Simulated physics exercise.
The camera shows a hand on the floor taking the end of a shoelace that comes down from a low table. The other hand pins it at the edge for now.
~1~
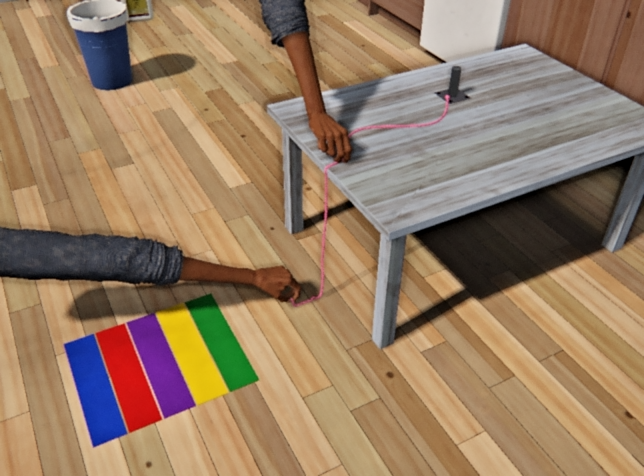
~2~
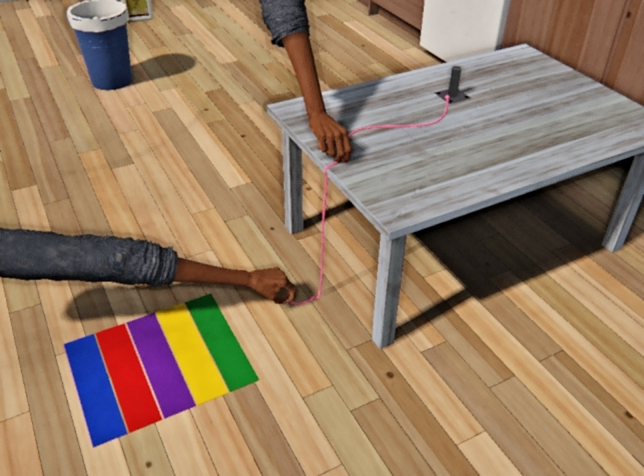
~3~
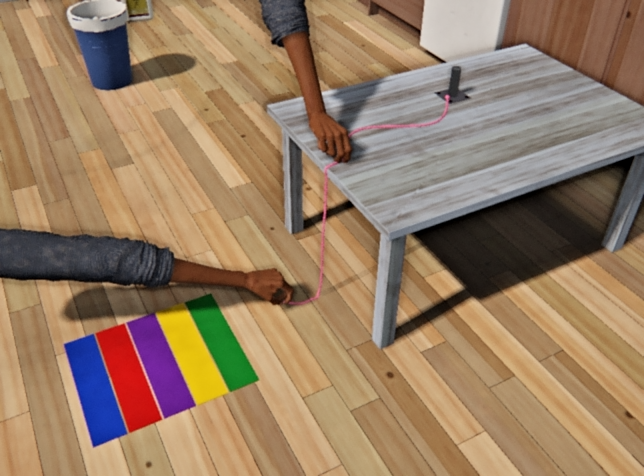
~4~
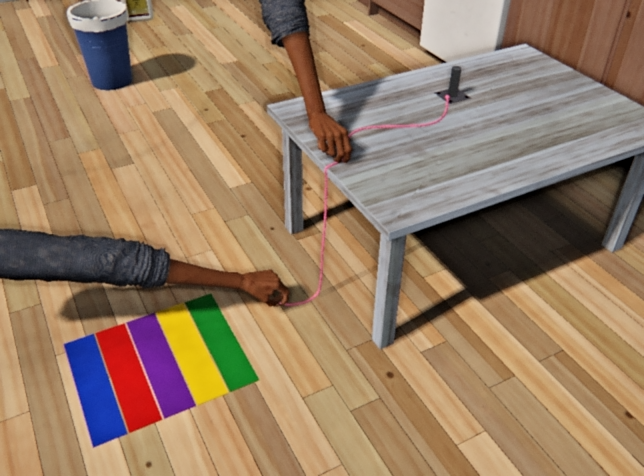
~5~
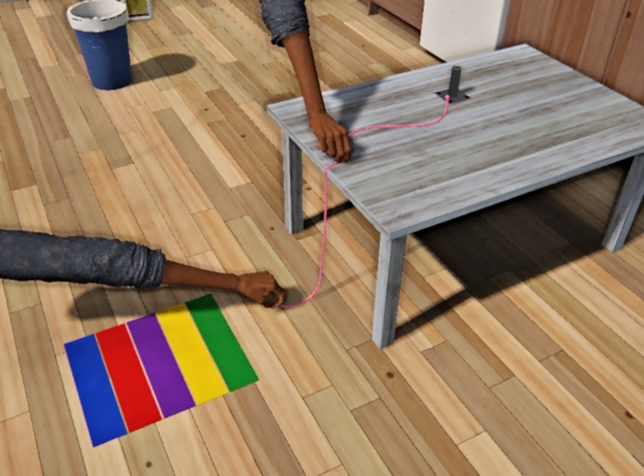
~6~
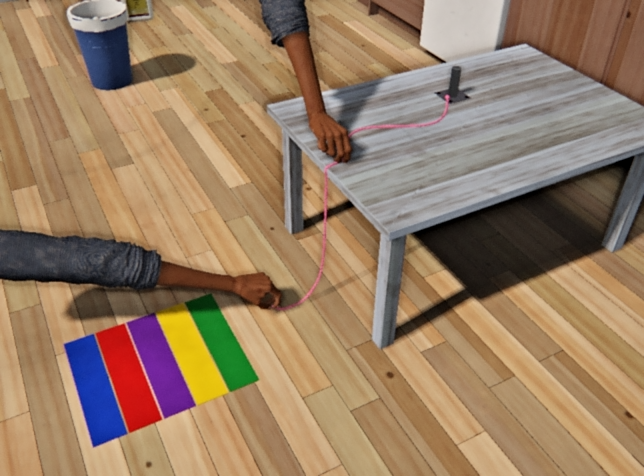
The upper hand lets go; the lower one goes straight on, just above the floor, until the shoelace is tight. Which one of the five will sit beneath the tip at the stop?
The purple strip will.
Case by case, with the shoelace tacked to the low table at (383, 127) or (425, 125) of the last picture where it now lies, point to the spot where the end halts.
Respectively (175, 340) and (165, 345).
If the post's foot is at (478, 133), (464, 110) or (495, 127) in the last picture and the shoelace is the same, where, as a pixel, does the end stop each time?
The three places are (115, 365), (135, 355) and (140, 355), in that order.
Early on, end near (214, 327); over green.
Midway, end near (175, 341); over yellow.
At the end of the slack, end near (152, 350); over purple. It gets as far as the purple strip.
